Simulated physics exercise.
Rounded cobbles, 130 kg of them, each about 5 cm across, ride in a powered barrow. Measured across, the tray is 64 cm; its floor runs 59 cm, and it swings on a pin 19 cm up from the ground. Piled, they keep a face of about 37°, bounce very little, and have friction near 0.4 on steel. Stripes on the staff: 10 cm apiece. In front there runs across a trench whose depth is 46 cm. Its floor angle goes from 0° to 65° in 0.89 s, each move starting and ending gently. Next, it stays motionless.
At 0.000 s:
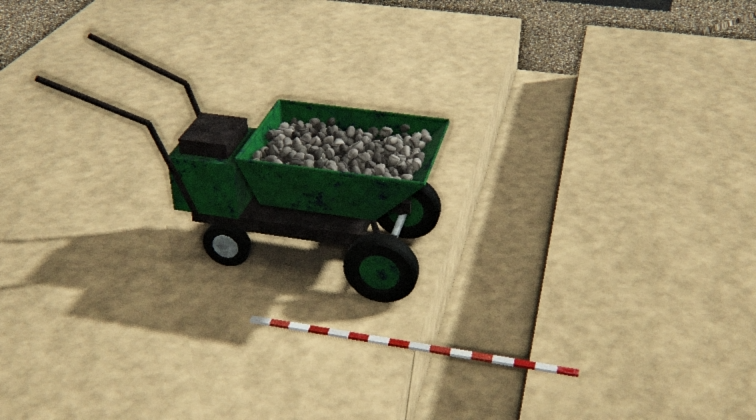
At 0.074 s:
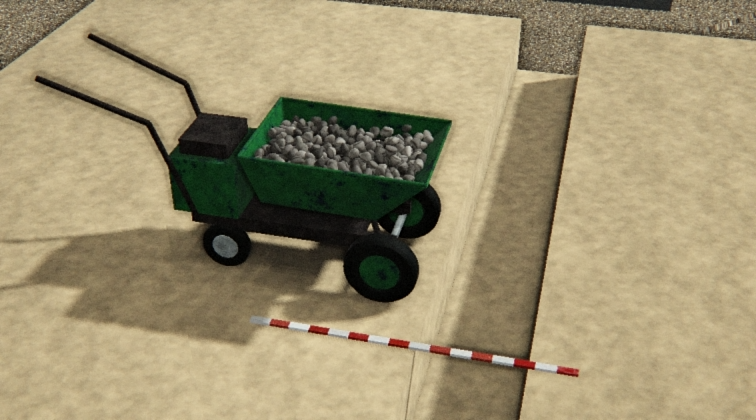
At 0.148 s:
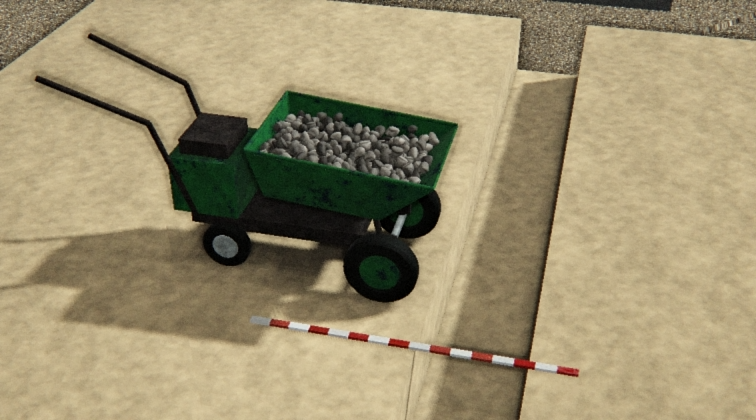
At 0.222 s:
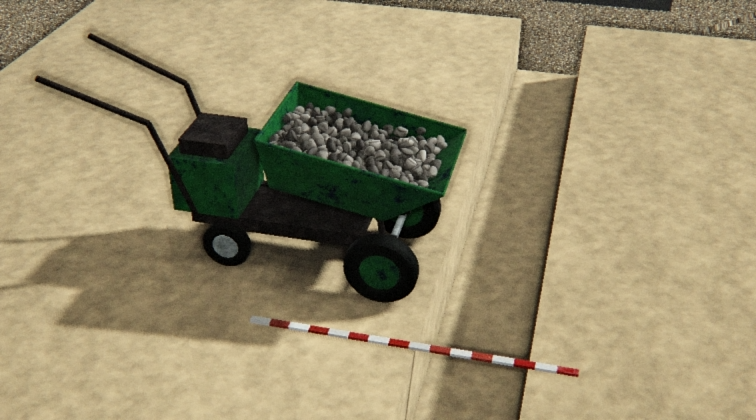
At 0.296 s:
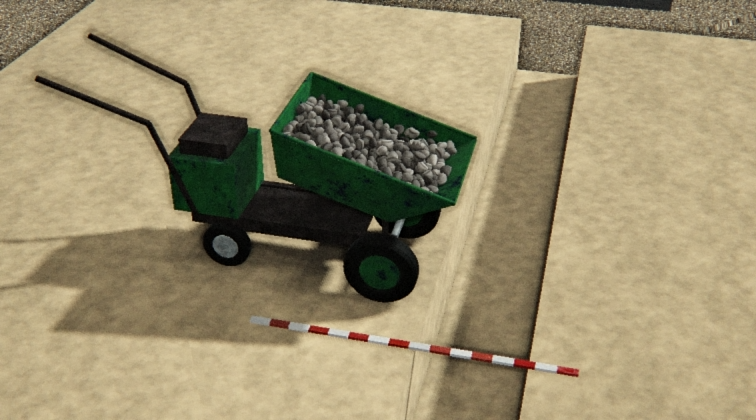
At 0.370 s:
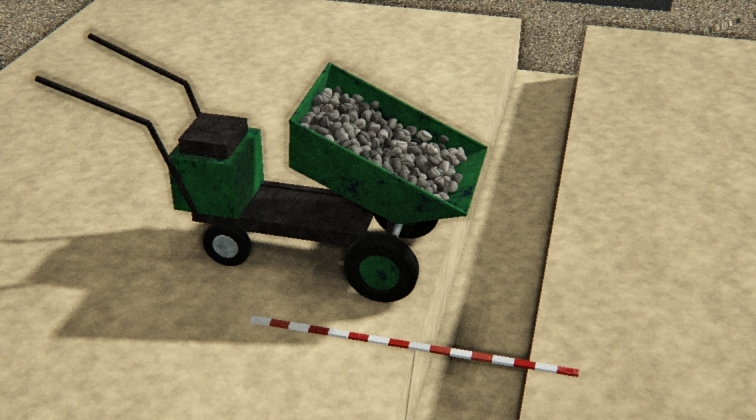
A green powered barrow with black handles at the left and a tray full of rounded grey cobbles stands on pale, mottled ground, seen from above and to one side. A red-and-white striped staff lies in front of it, reaching across a trench at the right. The tray tilts slowly, then faster, its left end rising as the cobbles ride with it, while the chassis and camera stay still.
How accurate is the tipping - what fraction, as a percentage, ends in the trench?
Close to 52 in every hundred.
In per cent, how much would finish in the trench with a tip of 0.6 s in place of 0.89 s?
Then some 45 per cent would.
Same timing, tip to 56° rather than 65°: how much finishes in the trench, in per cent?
About 45 per cent would end up in the trench.
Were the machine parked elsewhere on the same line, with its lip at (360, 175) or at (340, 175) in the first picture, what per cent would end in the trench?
Around 100% for the first place and 100% for the second.
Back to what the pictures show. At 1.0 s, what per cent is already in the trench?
By that moment, roughly 15 per cent of the load.
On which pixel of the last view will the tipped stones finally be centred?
The middle should be near (532, 334).
After 0.7 s the floor is at 55°; 100 % in the tray; the foremost stones are at (490, 226).
After 1.0 s the floor is at 65°; 74 % in the tray, 15 % in the trench, 11 % past the trench; the foremost stones are at (569, 294).
After 1.3 s the floor is at 65°; 29 % in the tray, 25 % in the trench, 47 % past the trench; the foremost stones are at (696, 324).
After 3.3 s the floor is at 65°; 0 % in the tray, 52 % in the trench, 48 % past the trench; the foremost stones are past the picture's edge.
